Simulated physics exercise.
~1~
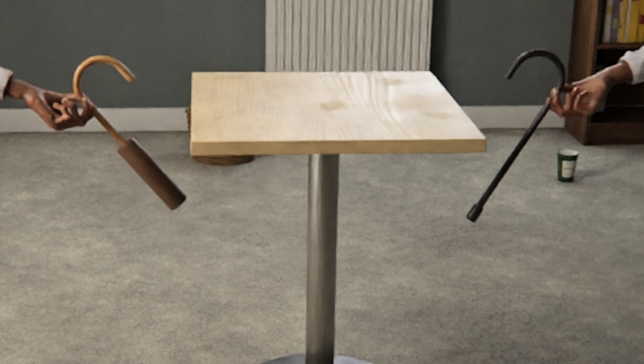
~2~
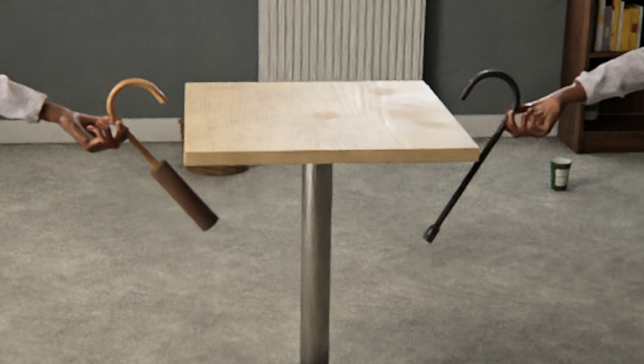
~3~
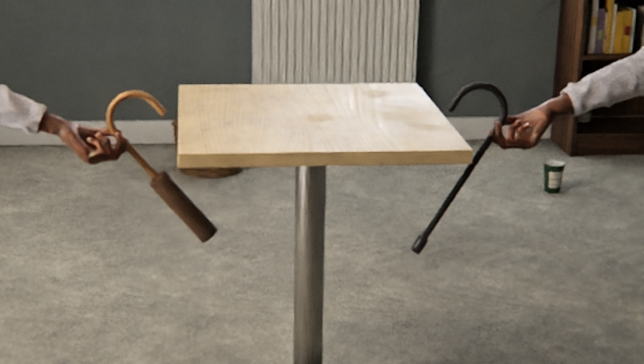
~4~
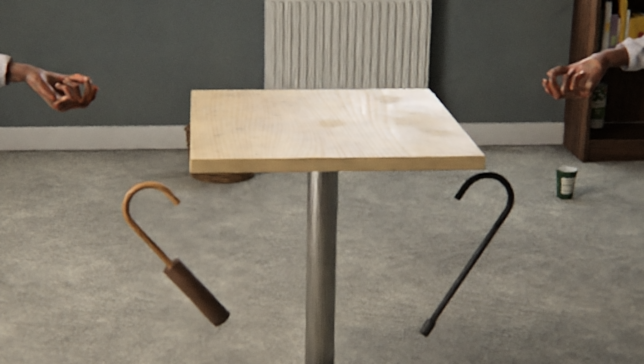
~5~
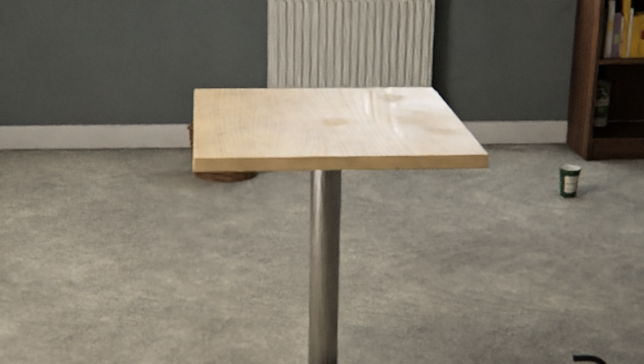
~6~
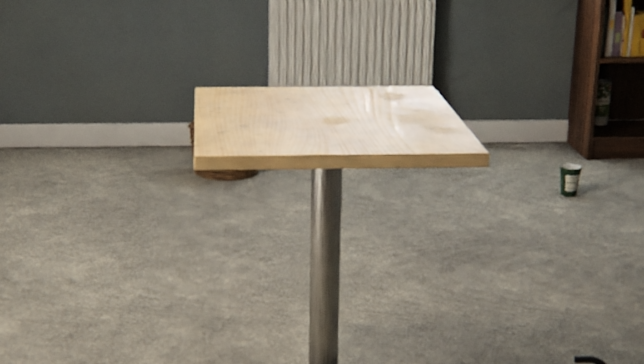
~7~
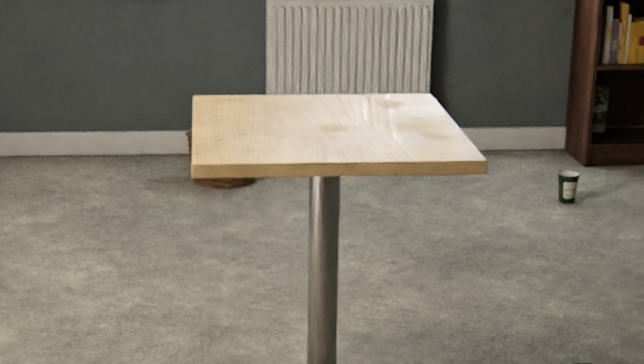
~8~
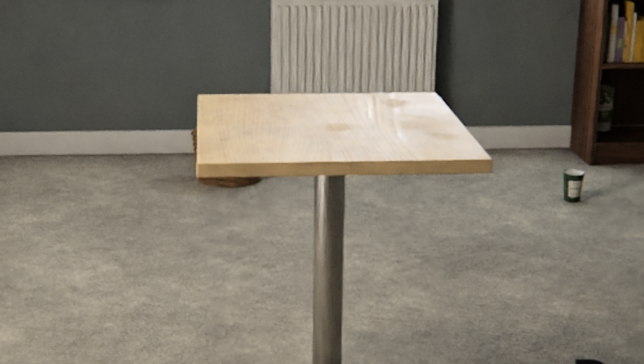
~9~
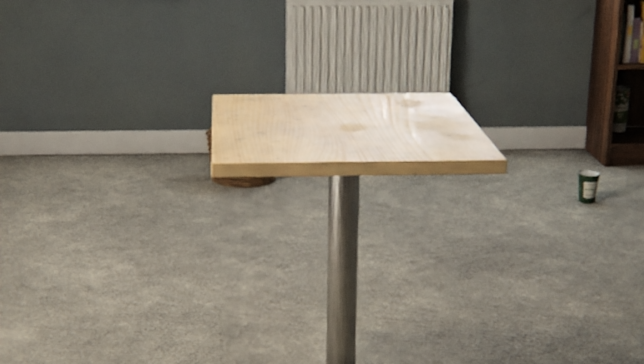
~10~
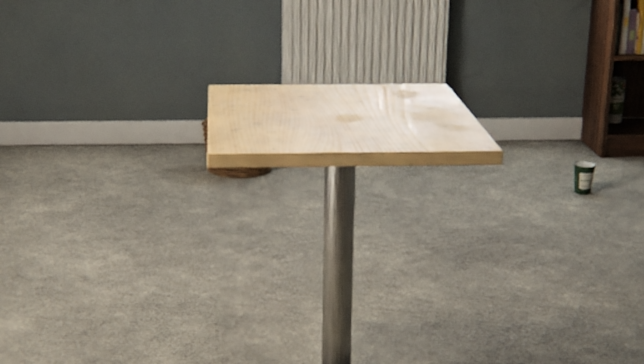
Two hands reach in from either side of a small square wooden table on a metal post, seen from the front by a slightly swaying camera in a grey-floored room with a pale radiator, a bookcase and a green cup behind. The left hand holds a brown umbrella with a curved handle, and the right holds a black cane. Both move inward and dip beside the table's edges. The hands let go and draw back, and both objects drop past the tabletop. The cane's hook shows briefly at the lower right, and finally the table stands alone, with both fallen objects out of view.
